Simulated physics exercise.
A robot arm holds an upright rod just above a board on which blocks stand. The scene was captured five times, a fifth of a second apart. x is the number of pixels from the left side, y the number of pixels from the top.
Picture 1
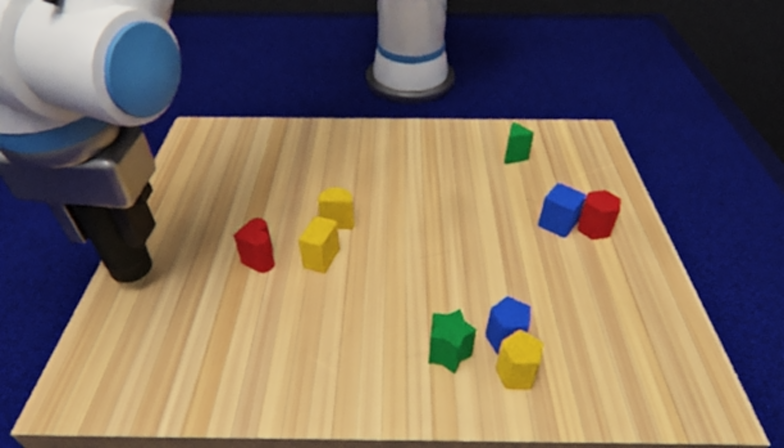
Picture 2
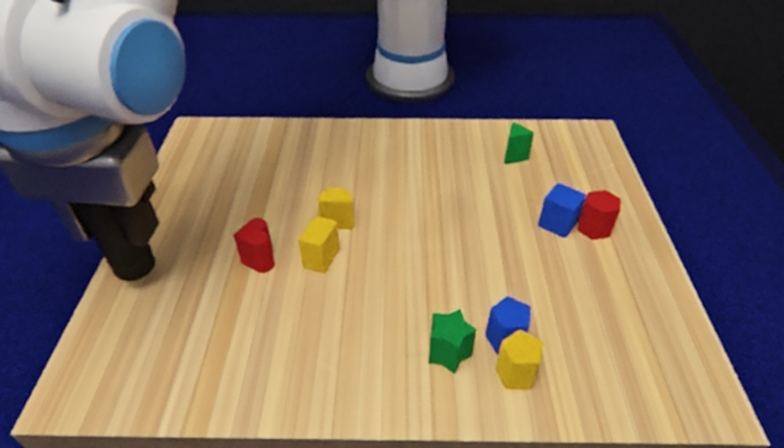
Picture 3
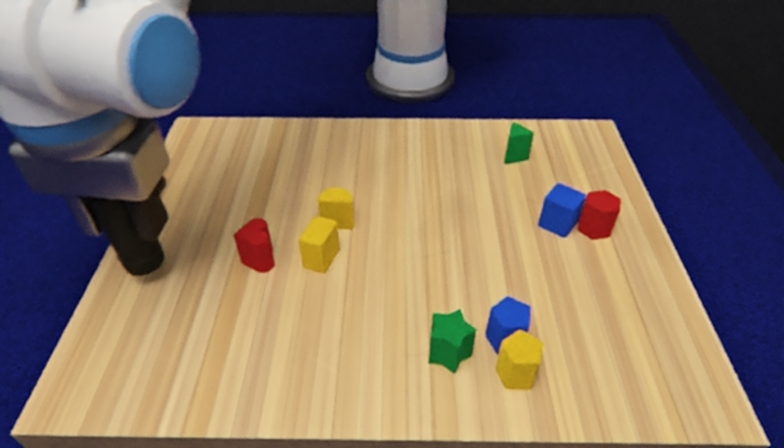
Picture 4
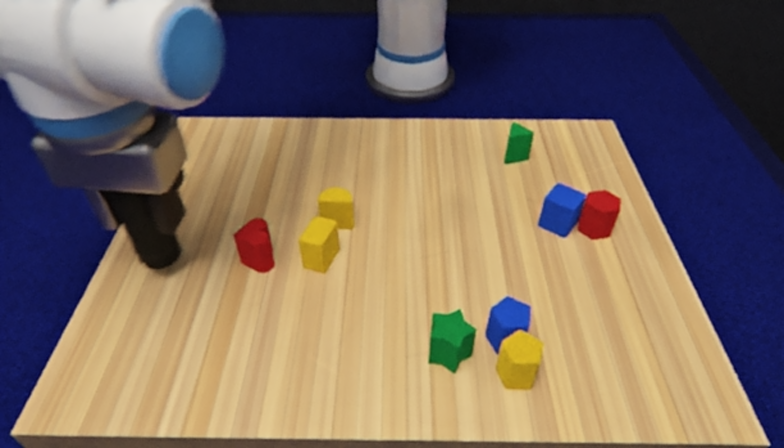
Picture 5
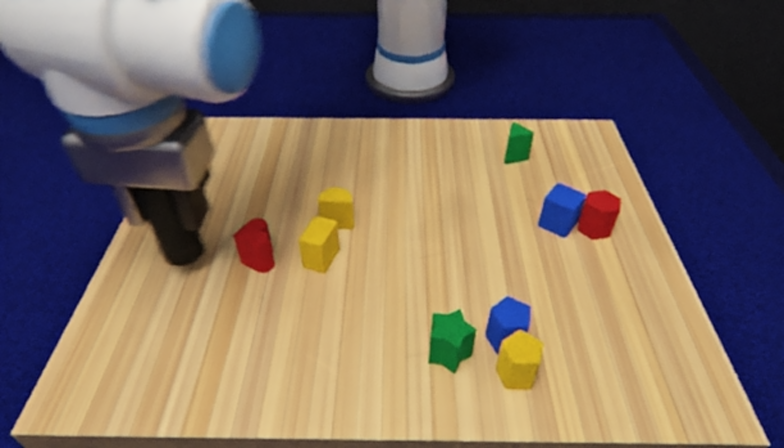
On a wooden board scattered with small red, yellow, blue and green blocks, a robot arm moved its dark rod a short way right from the left edge, toward the red block, while every block stayed still.
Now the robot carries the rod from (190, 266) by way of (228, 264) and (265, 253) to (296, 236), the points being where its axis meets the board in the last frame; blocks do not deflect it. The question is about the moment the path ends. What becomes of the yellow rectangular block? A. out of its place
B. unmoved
Answer: A.
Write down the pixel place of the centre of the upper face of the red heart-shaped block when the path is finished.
The red heart-shaped block ends near (323, 216).
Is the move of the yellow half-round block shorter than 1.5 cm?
Yes, that is how it ends up.
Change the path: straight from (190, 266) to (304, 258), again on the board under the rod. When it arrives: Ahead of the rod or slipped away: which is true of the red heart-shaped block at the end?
That block remains ahead.
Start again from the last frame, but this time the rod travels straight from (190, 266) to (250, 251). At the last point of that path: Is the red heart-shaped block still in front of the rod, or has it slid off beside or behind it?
The rod will still be pushing it.
On the path given first. One third of the way, rod (224, 251); red heart-shaped block (260, 230).
Two thirds of the way, rod (264, 240); red heart-shaped block (299, 224), turned 20° clockwise; yellow rectangular block (324, 231).
At the end, rod (294, 223); red heart-shaped block (323, 216), turned 60° clockwise; yellow rectangular block (338, 232), turned 20° clockwise; yellow half-round block still.
